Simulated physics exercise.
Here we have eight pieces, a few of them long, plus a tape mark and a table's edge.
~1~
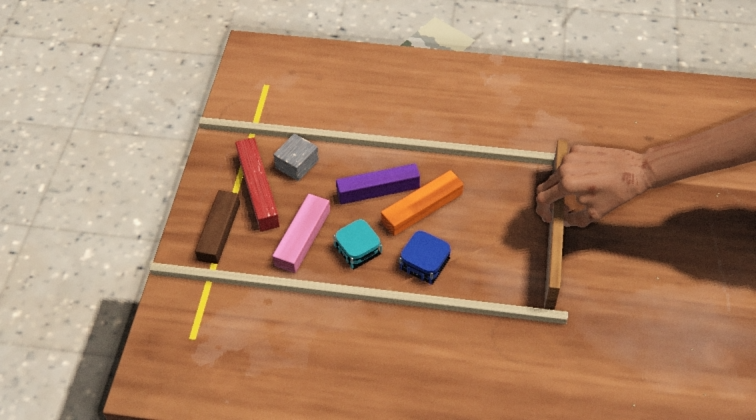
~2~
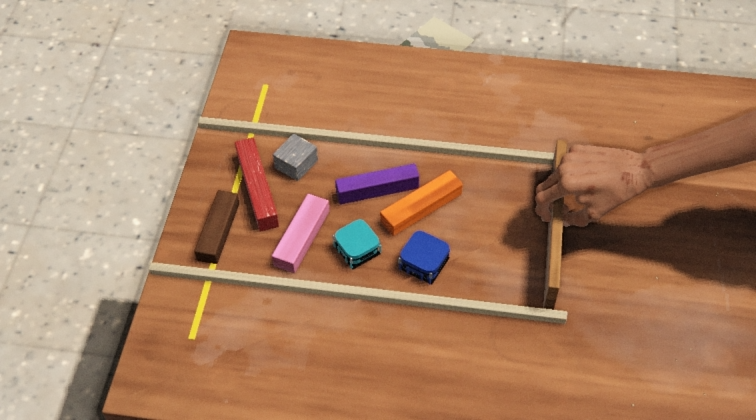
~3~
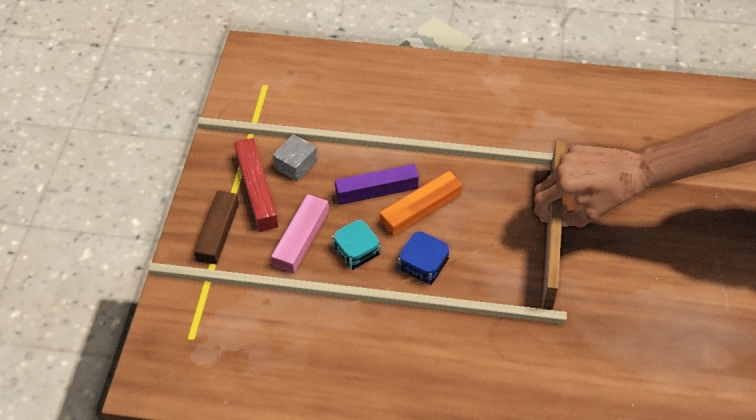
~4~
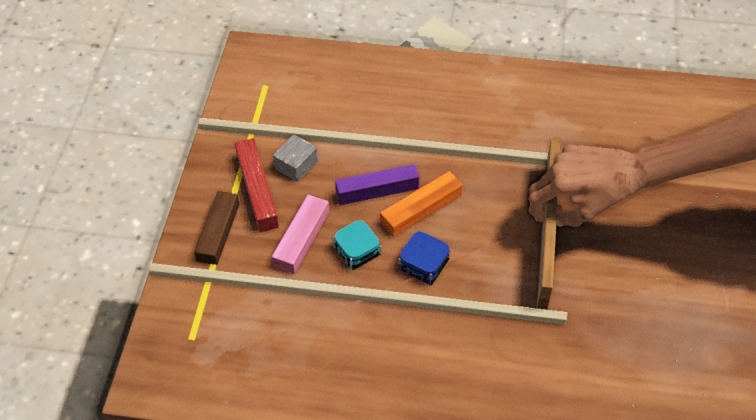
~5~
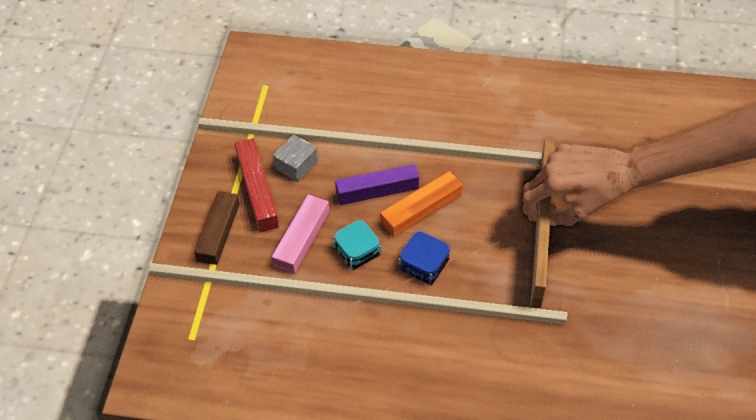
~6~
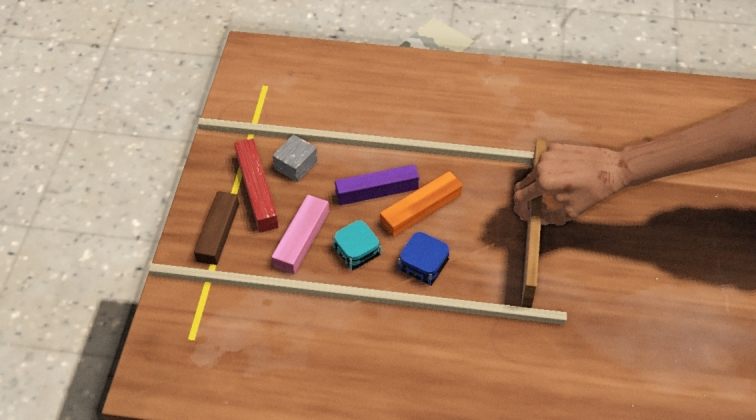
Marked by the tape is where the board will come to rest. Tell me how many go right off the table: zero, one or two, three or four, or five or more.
The ones that fall? Three or four of them, I think.
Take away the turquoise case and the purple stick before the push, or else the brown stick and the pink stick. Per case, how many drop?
You'd see 1 fallen, and 1 in the other try.
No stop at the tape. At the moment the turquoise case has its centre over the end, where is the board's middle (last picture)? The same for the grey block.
The middle is at (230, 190) when it's the turquoise case, and at (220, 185) when it's the grey block.
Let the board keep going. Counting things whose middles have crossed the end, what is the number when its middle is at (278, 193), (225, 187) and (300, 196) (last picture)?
Respectively 1, 4 and 0.
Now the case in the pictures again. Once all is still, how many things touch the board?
At rest, 3 are in contact.
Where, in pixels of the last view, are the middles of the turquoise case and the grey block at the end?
Going in order, first (161, 241) and next (200, 140).
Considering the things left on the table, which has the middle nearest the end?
The turquoise case is foremost.
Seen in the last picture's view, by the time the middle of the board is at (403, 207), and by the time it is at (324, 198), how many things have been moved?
That makes 4 at the first spot and 8 at the second.
Soon after, none off yet; brown stick at rest near (217, 228); red bar at rest near (256, 184); grey block at rest near (295, 158).
Then, none off yet; brown stick moved a little near (191, 225); red bar moved a little near (229, 179); grey block moved a little near (281, 153).
At rest, the number that fall off is three or four; fallen, pink stick, red bar and brown stick.
